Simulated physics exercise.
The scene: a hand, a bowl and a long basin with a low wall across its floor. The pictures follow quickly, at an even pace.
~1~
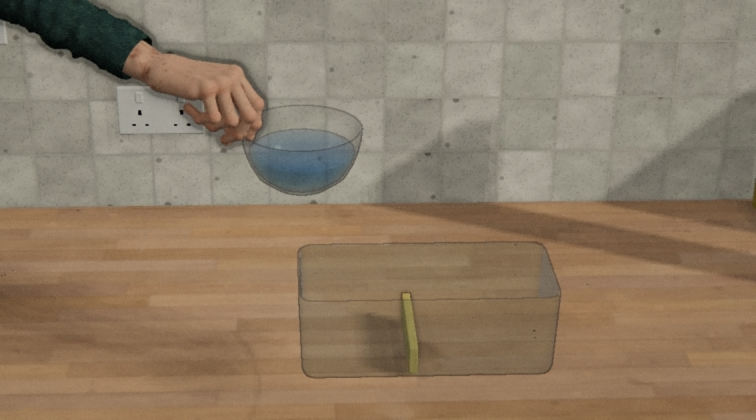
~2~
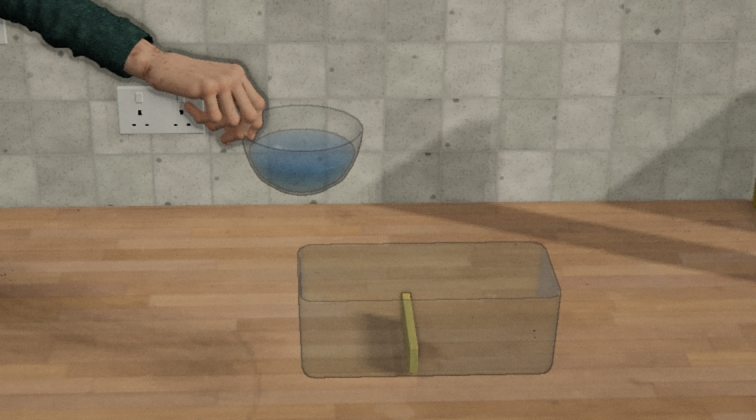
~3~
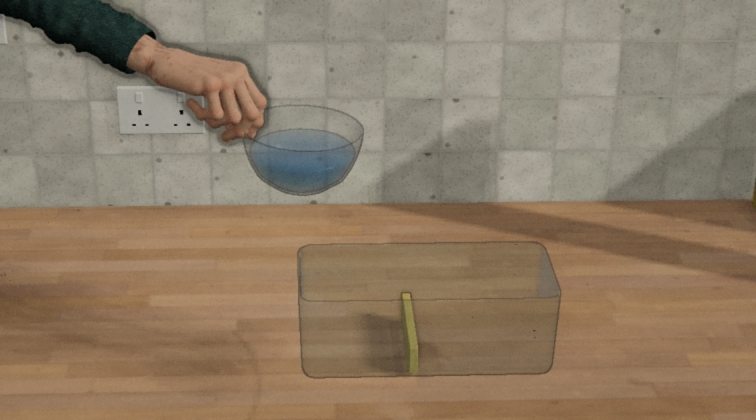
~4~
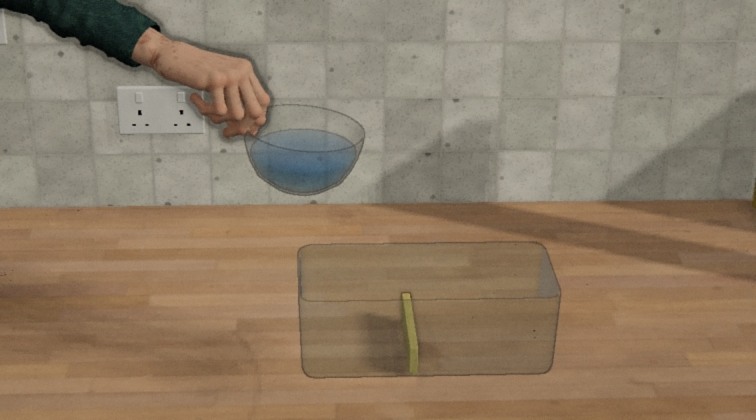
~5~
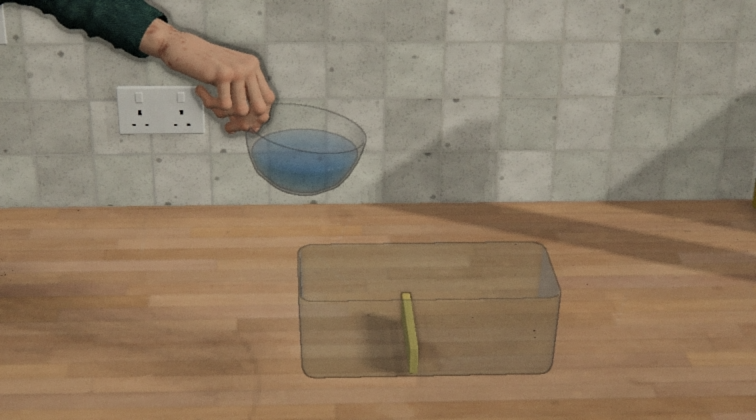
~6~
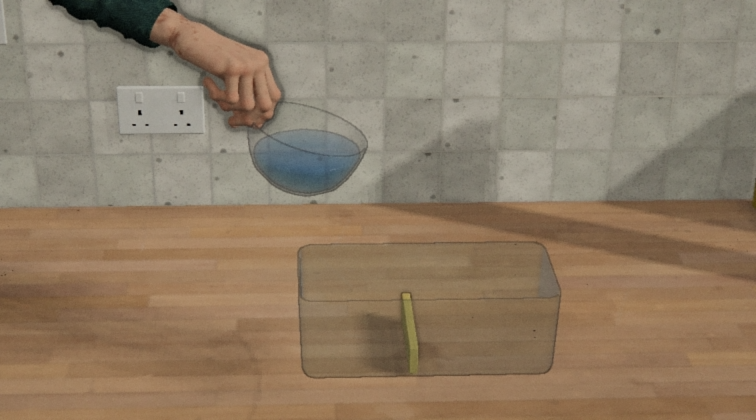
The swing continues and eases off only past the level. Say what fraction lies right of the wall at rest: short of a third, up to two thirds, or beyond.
The share right of the wall is from a third to two thirds.
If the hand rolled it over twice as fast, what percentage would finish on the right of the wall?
Roughly 30 in a hundred.
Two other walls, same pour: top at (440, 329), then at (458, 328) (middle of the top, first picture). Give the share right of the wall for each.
The first gives 10 %, the second 15 %.
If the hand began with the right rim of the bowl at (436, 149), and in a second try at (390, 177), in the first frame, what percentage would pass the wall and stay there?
The first gives 95 %, the second 70 %.
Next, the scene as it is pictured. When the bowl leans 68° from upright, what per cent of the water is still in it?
About 55 per cent.
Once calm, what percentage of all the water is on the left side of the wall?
Roughly 50 in a hundred.
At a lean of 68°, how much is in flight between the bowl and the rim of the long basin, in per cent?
Close to 35 per cent.
A moment on, the tilt is 68° and 55 per cent is still to pour, 5 is left of the wall and 5 right of it.
Next, the tilt is 98° and 3 per cent is still to pour, 38 is left of the wall and 46 right of it.
Then the tilt is 104° and 0 per cent is still to pour, 52 is left of the wall and 47 right of it.
Later the tilt is 104° and 0 per cent is still to pour, 52 is left of the wall and 47 right of it.
At rest 52 per cent lies left of the wall, 47 right of it and 1 outside.
